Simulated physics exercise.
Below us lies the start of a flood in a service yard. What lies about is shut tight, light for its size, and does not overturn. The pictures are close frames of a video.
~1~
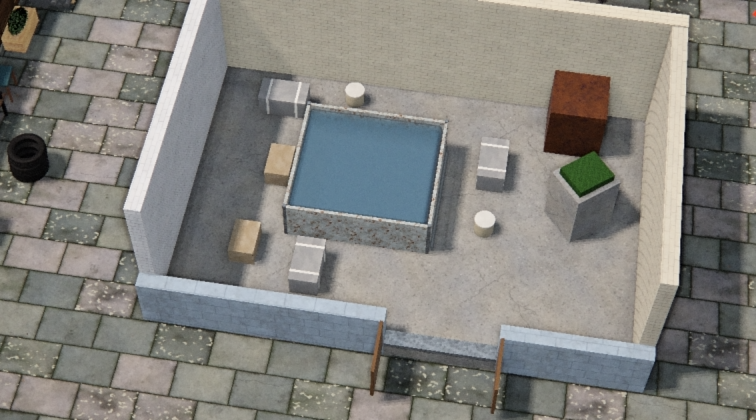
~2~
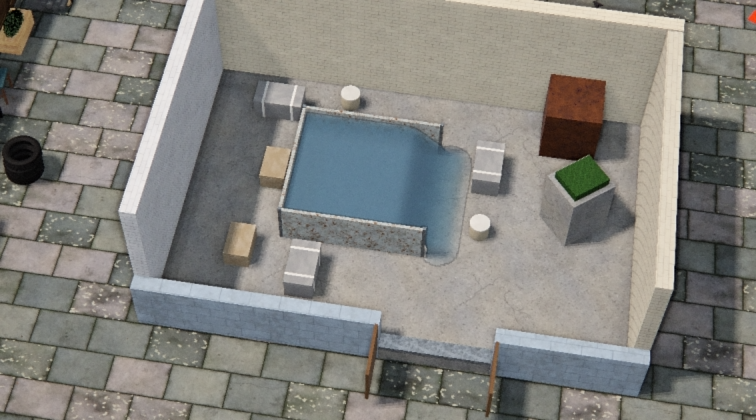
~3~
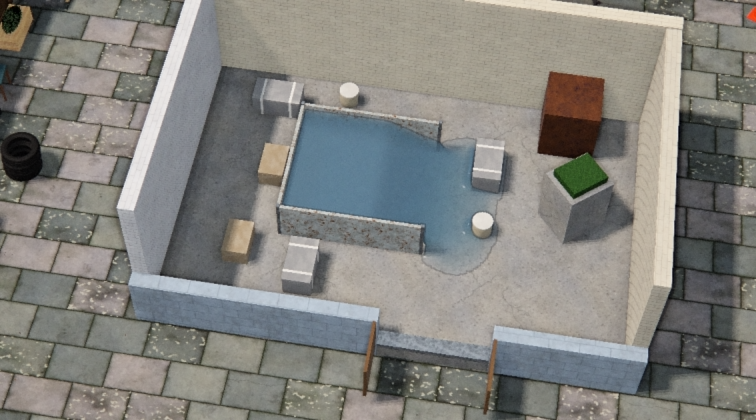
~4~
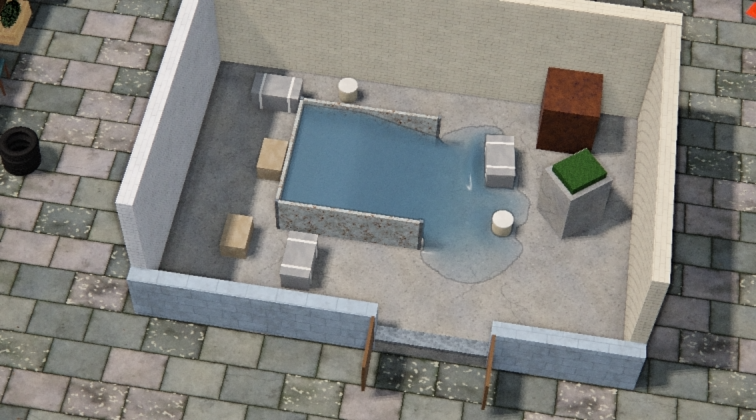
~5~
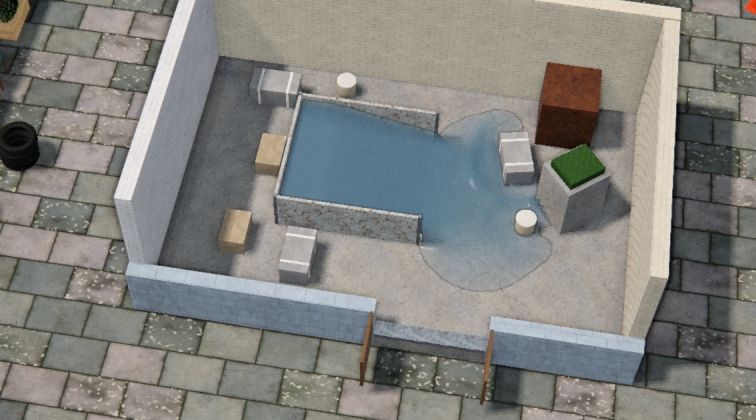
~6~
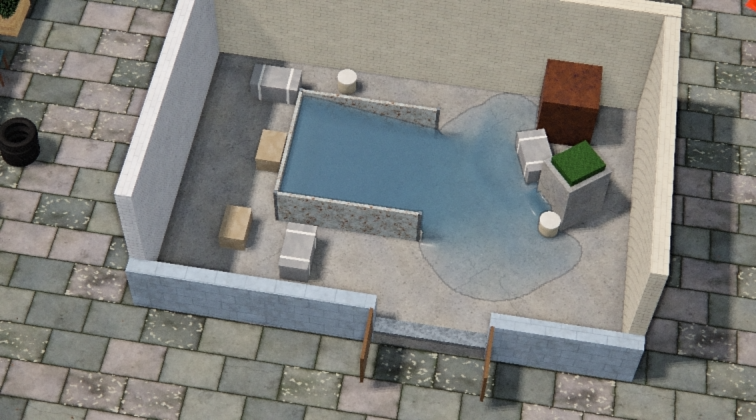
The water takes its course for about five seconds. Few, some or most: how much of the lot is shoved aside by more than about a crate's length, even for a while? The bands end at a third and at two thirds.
Share: One to two thirds.
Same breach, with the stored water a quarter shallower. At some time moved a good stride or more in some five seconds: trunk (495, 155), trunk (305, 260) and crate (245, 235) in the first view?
One after the other: Swept aside, not that far, short of that.
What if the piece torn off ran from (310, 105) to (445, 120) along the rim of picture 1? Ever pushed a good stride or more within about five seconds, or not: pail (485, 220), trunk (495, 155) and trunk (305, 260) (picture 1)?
One after the other: Pushed that far, shifted that much, less than that.
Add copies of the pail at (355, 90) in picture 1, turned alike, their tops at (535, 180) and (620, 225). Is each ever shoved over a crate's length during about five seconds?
One after the other: Yes, moved that far.
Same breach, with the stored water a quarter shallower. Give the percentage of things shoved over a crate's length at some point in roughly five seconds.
I make it 40 per cent.
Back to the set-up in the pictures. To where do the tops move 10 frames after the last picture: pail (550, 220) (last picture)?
Close to (592, 317).
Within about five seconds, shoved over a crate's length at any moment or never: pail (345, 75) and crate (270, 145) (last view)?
In turn: Moved that far, short of that.
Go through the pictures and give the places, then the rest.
In the first frame, a pail at (485, 219) rests on the ground; a trunk at (493, 157) rests on the ground; 0 of 7 have shifted.
In the second frame, a pail at (480, 223) rests on the ground; a trunk at (489, 161), on the bottom; 0 of 7 have shifted.
In the third frame, a pail at (483, 221), on the bottom, close to its start; a trunk at (489, 159), on the bottom; 1 of 7 have shifted.
In the fourth frame, a pail at (503, 219), on the bottom, a stride from its start; a trunk at (501, 155) rests on the ground, close to its start; 2 of 7 have shifted.
In the fifth frame, a pail at (526, 218) rests on the ground, a stride from its start; a trunk at (517, 152), on the bottom, a stride from its start; 2 of 7 have shifted.
In the sixth frame, a pail at (550, 220) rests on the ground, a stride from its start; a trunk at (537, 150) rests on the ground, a stride from its start; 2 of 7 have shifted.
A moment on, 2 of 7 are well off their spots; 0 afloat.
Next, 2 of 7 are well off their spots; 2 afloat.
Later, 3 of 7 are well off their spots; 2 afloat.
In the end, 3 of 7 are well off their spots, and 3 have been at some point; 1 afloat.
